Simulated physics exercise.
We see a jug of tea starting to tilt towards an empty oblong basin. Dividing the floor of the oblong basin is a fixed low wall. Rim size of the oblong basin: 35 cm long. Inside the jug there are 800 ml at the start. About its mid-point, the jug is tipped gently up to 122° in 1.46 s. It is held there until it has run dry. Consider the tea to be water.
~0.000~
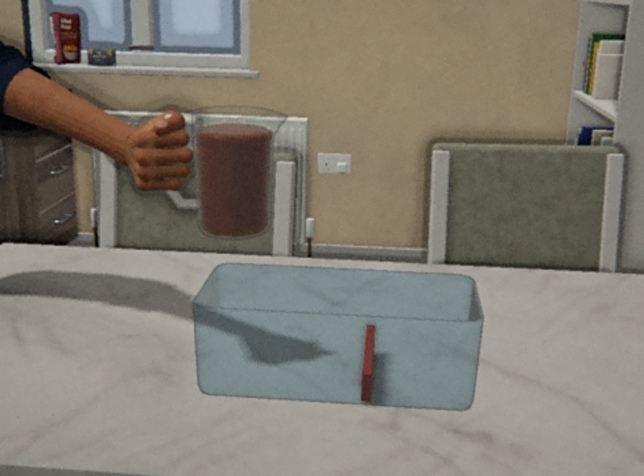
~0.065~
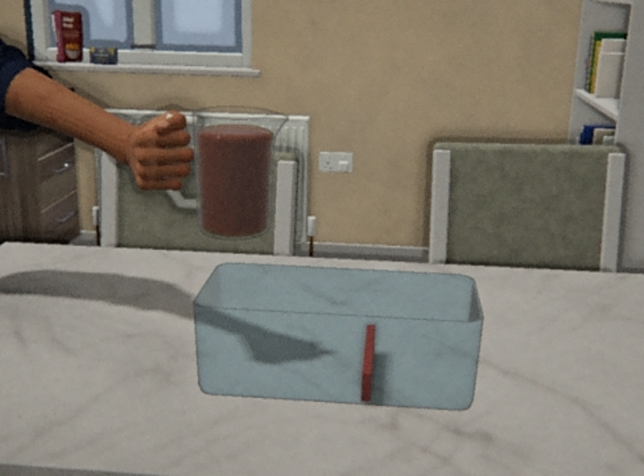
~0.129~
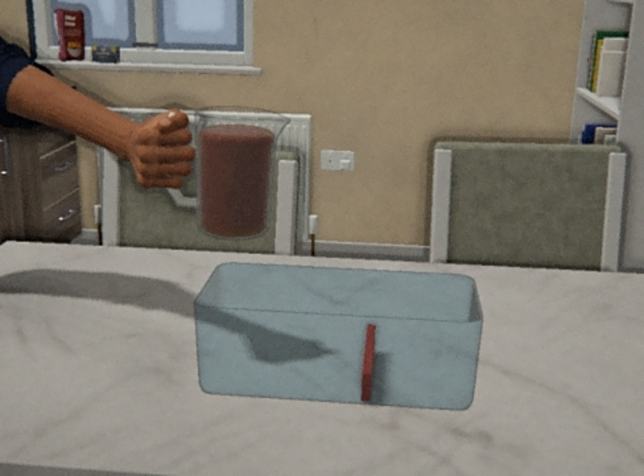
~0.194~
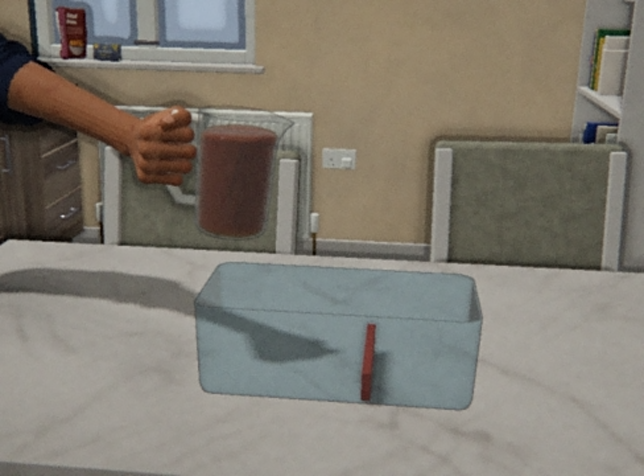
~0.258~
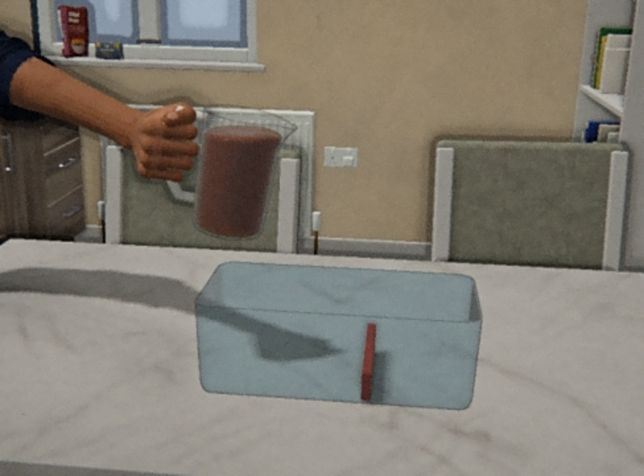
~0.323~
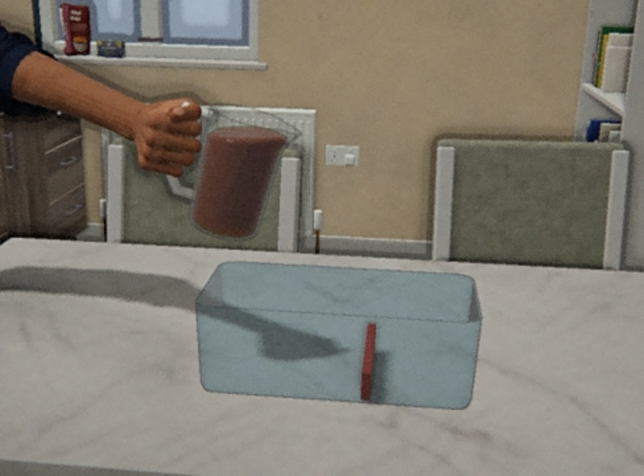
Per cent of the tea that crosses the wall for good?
20 per cent.
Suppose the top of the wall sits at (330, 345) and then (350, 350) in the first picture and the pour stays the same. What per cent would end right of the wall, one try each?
75 in a hundred, followed by 60 in a hundred.
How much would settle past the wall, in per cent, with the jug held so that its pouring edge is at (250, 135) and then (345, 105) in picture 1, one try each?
Try 1: Approx. 5 %; try 2: Approx. 85 %.
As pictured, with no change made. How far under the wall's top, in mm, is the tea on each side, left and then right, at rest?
Left about 18 mm, right about 30 mm.
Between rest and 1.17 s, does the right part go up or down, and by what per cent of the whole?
Looks like it went upward, around 3 per cent.
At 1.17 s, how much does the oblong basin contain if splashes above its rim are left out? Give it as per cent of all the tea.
62 per cent or thereabouts.
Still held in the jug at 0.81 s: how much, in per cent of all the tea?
Close to 80 percent of the liquid remains at that time.
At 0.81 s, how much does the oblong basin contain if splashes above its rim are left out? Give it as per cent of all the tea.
6 %, more or less.
By 0.81 s the tilt is 72° and 81 per cent is still to pour, 3 is left of the wall and 2 right of it.
By 1.17 s the tilt is 111° and 21 per cent is still to pour, 46 is left of the wall and 17 right of it.
By 1.55 s the tilt is 122° and 0 per cent is still to pour, 78 is left of the wall and 19 right of it.
By 1.96 s the tilt is 122° and 0 per cent is still to pour, 78 is left of the wall and 20 right of it.
At rest 78 per cent lies left of the wall, 20 right of it and 2 outside.
